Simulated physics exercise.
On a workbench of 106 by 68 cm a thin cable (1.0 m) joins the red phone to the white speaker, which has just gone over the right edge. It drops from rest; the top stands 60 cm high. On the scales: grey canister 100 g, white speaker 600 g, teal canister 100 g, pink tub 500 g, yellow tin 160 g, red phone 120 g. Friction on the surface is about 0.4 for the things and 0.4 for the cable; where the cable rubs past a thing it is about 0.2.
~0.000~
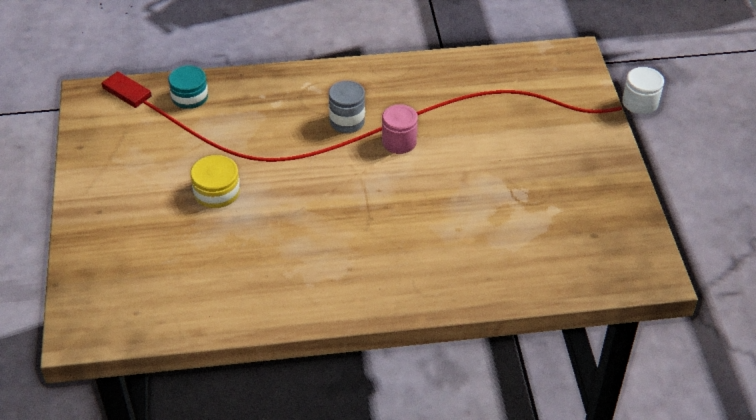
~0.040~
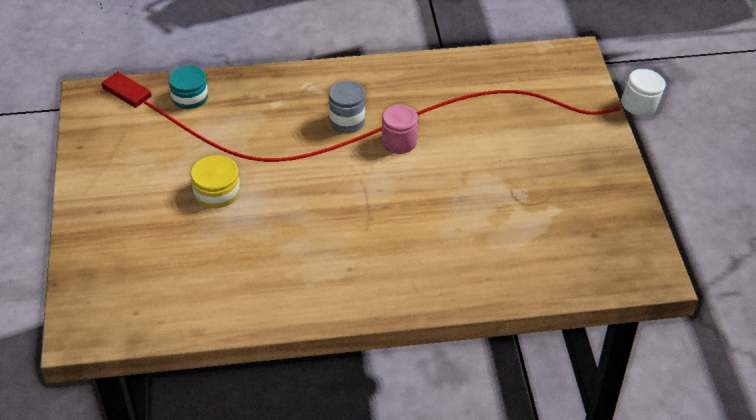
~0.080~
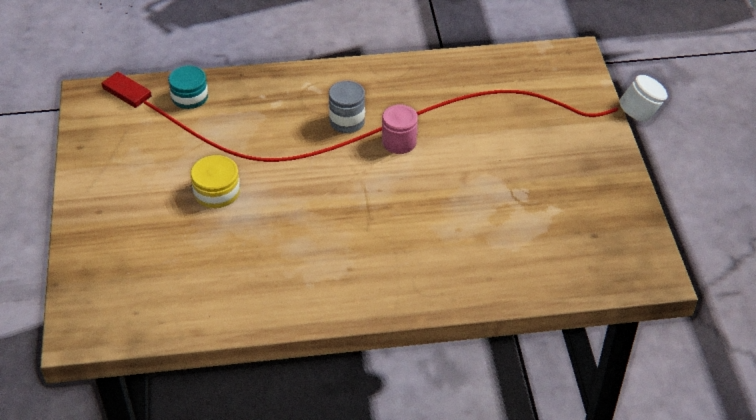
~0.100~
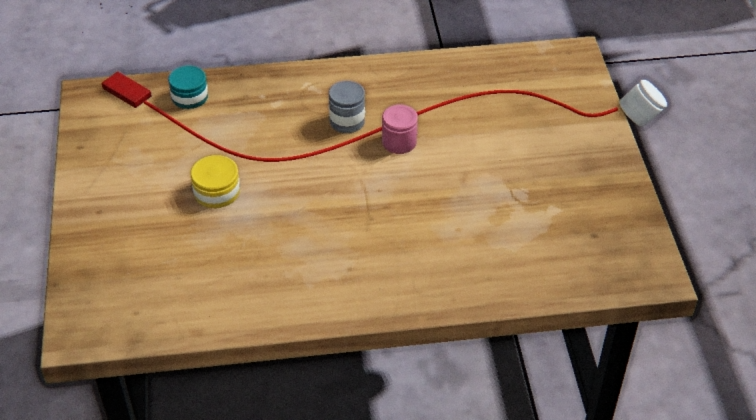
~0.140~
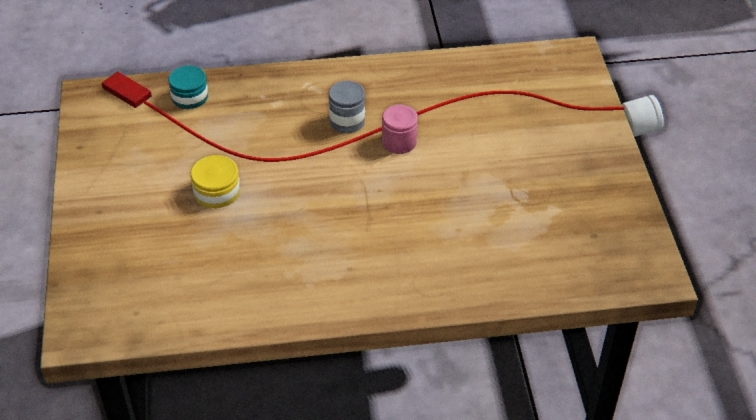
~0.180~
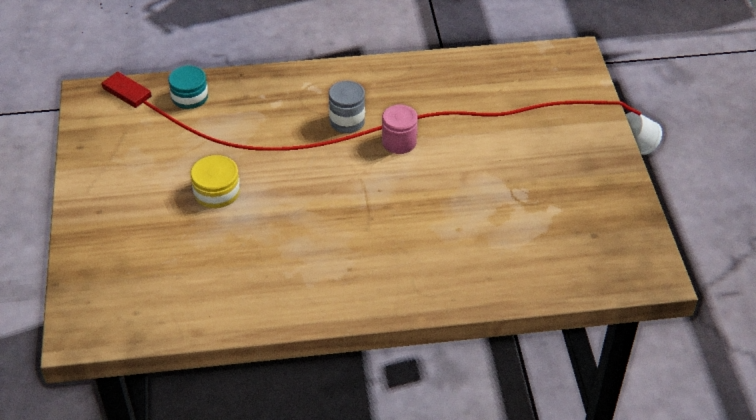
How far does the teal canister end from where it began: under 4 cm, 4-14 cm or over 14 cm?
The teal canister moves a moderate way.
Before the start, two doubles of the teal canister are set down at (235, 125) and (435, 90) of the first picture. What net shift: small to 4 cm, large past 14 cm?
In turn: Large, small.
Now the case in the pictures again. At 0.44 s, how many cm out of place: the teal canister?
About: Teal canister 10 cm.
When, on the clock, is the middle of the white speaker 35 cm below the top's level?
That is: 0.40 s.
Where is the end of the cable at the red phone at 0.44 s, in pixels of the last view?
At about (298, 132).
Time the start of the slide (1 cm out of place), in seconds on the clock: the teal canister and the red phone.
Teal canister 0.28 s, red phone 0.24 s.
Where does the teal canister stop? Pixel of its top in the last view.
Around (239, 60).
After 0.4 s, the cable's tail end at (298, 132); teal canister 10 cm off its start, red phone 31 cm off its start, grey canister 13 cm off its start.
After 0.7 s, the cable's tail end at (373, 132); teal canister 11 cm off its start, red phone 47 cm off its start, grey canister 14 cm off its start.
After 0.9 s, the cable's tail end at (373, 132); teal canister 11 cm off its start at (239, 60), red phone 47 cm off its start at (356, 142), grey canister 14 cm off its start at (365, 43).
After 1.2 s, the cable's tail end at (373, 132); teal canister 11 cm off its start, red phone 47 cm off its start, grey canister 14 cm off its start.
After 2.4 s, the cable's tail end at (373, 132); teal canister 11 cm off its start at (239, 60), red phone 47 cm off its start at (356, 142), grey canister 14 cm off its start at (365, 43), white speaker over the edge.
